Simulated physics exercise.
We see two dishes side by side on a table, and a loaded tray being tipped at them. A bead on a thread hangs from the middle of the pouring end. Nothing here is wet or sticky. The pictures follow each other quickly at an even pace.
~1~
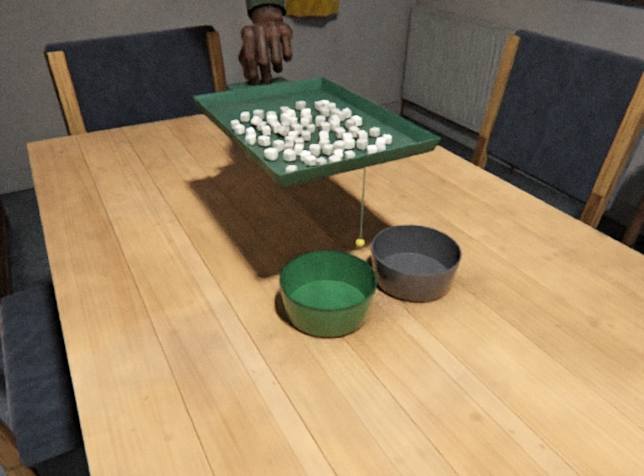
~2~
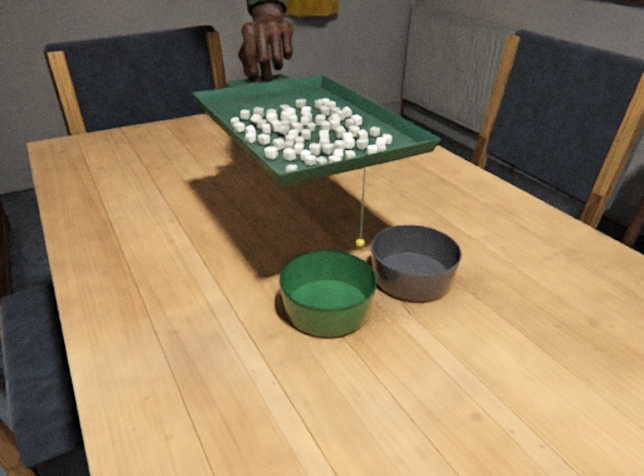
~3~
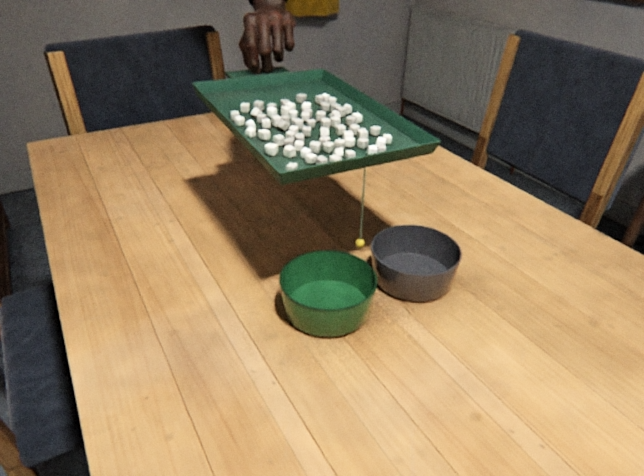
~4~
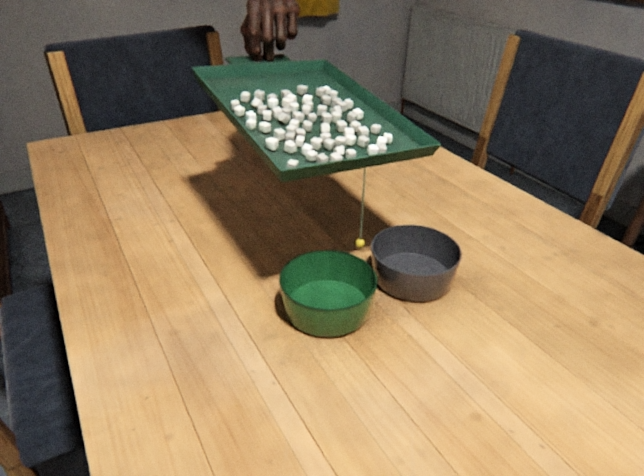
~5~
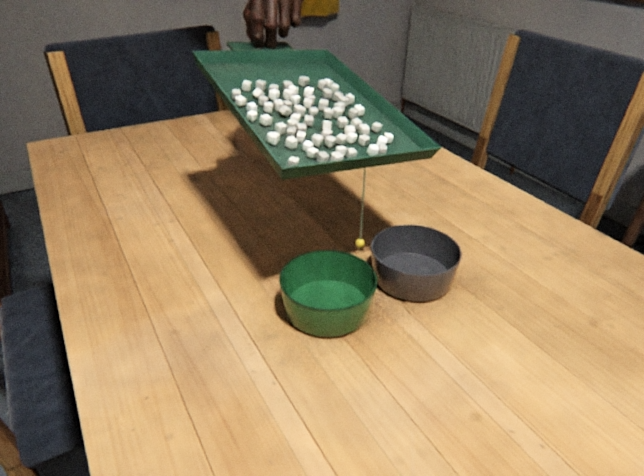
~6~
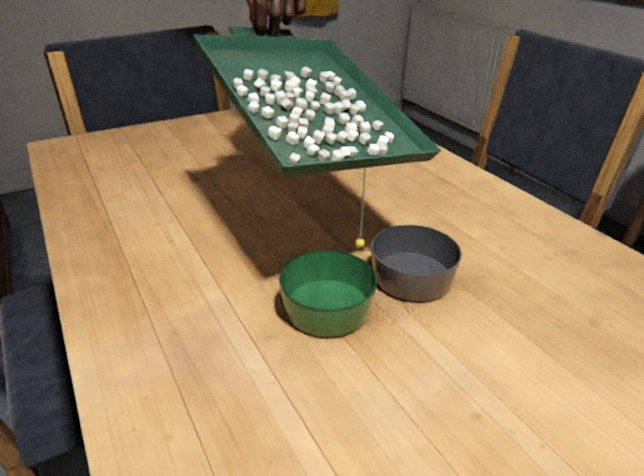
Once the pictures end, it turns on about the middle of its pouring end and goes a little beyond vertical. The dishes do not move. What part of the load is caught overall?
In the dishes lies over half of it.
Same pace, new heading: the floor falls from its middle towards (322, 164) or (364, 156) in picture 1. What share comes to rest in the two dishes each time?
Near 50 % and 50 %.
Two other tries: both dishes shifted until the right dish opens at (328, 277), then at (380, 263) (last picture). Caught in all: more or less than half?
In turn: Under half; below a half.
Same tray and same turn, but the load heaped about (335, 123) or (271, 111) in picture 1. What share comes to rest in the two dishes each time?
About 60 and 80 per cent.
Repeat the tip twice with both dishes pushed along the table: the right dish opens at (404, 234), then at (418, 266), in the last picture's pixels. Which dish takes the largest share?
The first try: The right one. The second: The dish on the right.
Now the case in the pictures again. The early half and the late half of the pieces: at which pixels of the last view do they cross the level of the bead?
Early half (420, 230), late half (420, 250).
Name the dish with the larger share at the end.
That is the right dish.
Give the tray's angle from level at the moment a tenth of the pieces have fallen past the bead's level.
Around 110° of tilt.
Shortly afterwards, tray tipped steeply; all but a few on the tray; only a few in the air.
Next, tray tipped right over; all but a few on the tray; only a few in the right dish.
Some moments later, tray tipped past a quarter turn; near two thirds in the right dish; near a third outside both.
In the end, tray tipped past a quarter turn; none at all in the left dish; near two thirds in the right dish; near a third outside both.
